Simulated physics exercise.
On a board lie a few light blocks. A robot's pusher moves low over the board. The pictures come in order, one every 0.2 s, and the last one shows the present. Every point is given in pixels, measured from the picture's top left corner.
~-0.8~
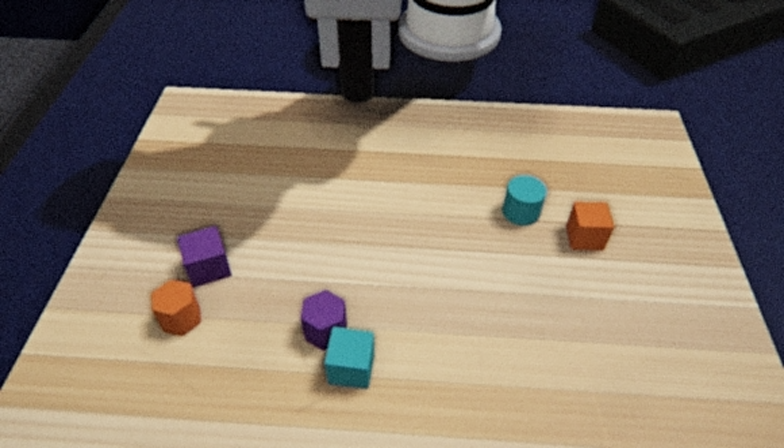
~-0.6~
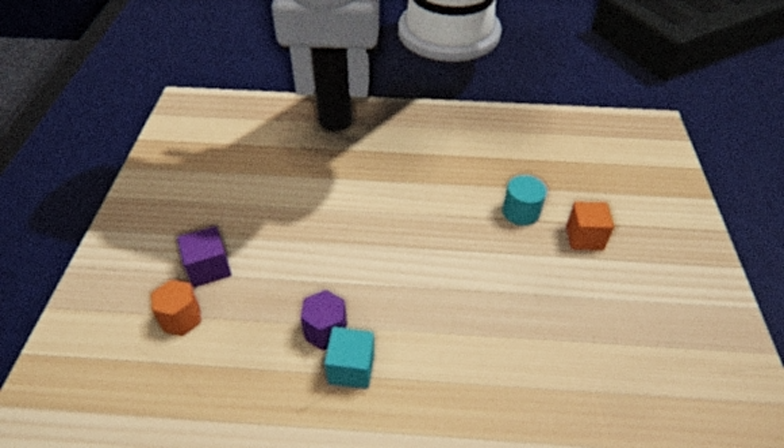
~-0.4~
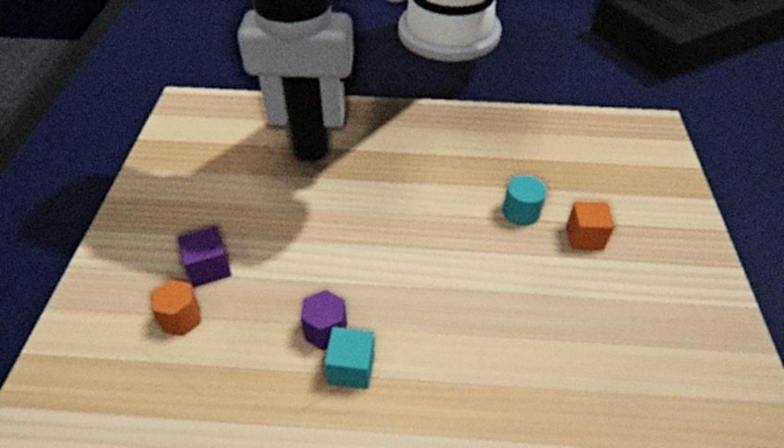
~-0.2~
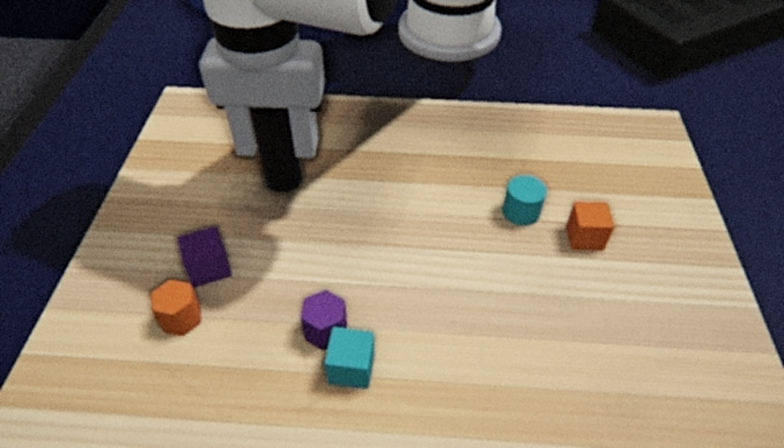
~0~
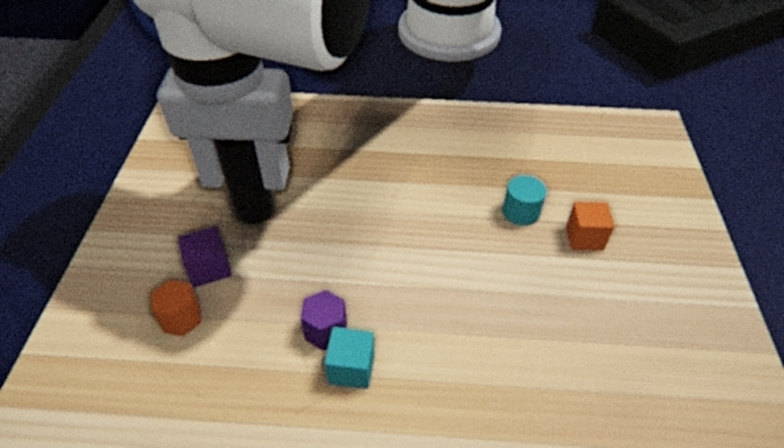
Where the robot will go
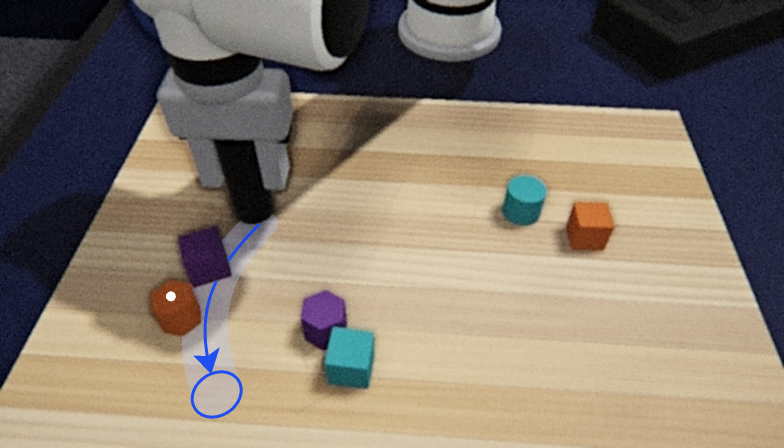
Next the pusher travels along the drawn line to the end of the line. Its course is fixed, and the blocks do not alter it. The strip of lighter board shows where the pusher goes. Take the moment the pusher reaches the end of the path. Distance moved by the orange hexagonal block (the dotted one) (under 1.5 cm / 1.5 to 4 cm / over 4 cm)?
Between 1.5 and 4 cm.
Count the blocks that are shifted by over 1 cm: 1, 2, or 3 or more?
I count two.
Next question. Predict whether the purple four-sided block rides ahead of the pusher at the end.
I think the pusher loses the purple four-sided block somewhere along the way.
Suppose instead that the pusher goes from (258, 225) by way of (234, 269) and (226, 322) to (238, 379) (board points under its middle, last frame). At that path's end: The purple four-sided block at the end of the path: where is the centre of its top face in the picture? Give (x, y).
I predict (178, 262).
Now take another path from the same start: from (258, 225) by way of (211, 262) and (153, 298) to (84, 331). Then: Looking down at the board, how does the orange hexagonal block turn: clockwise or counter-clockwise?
The sense of turning is anti-clockwise.
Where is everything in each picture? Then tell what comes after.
In the first picture, lower end of the pusher (358, 93), tops of blocks, orange hexagonal block (171, 296), purple four-sided block (200, 244), purple hexagonal block (323, 309).
In the second picture, pusher (336, 121), blocks as before.
In the third picture, pusher (311, 150), blocks as before.
In the fourth picture, pusher (284, 180), blocks as before.
In the fifth picture, pusher (255, 210), orange hexagonal block (171, 296), purple four-sided block (200, 244), purple hexagonal block (323, 309).
The drawn path runs from (258, 225) through (222, 271) and (205, 329) to (217, 394); the dot is on the orange hexagonal block.
The first path, step by step. One third of the way, pusher (216, 257); orange hexagonal block (164, 305), turned 30° anticlockwise; purple four-sided block (172, 269).
Two thirds of the way, pusher (199, 317); orange hexagonal block (151, 325), turned 15° anticlockwise; purple four-sided block (154, 280), turned 15° clockwise.
At the end, pusher (211, 381); orange hexagonal block (150, 330); purple four-sided block (154, 280), turned 15° clockwise; purple hexagonal block not moved.
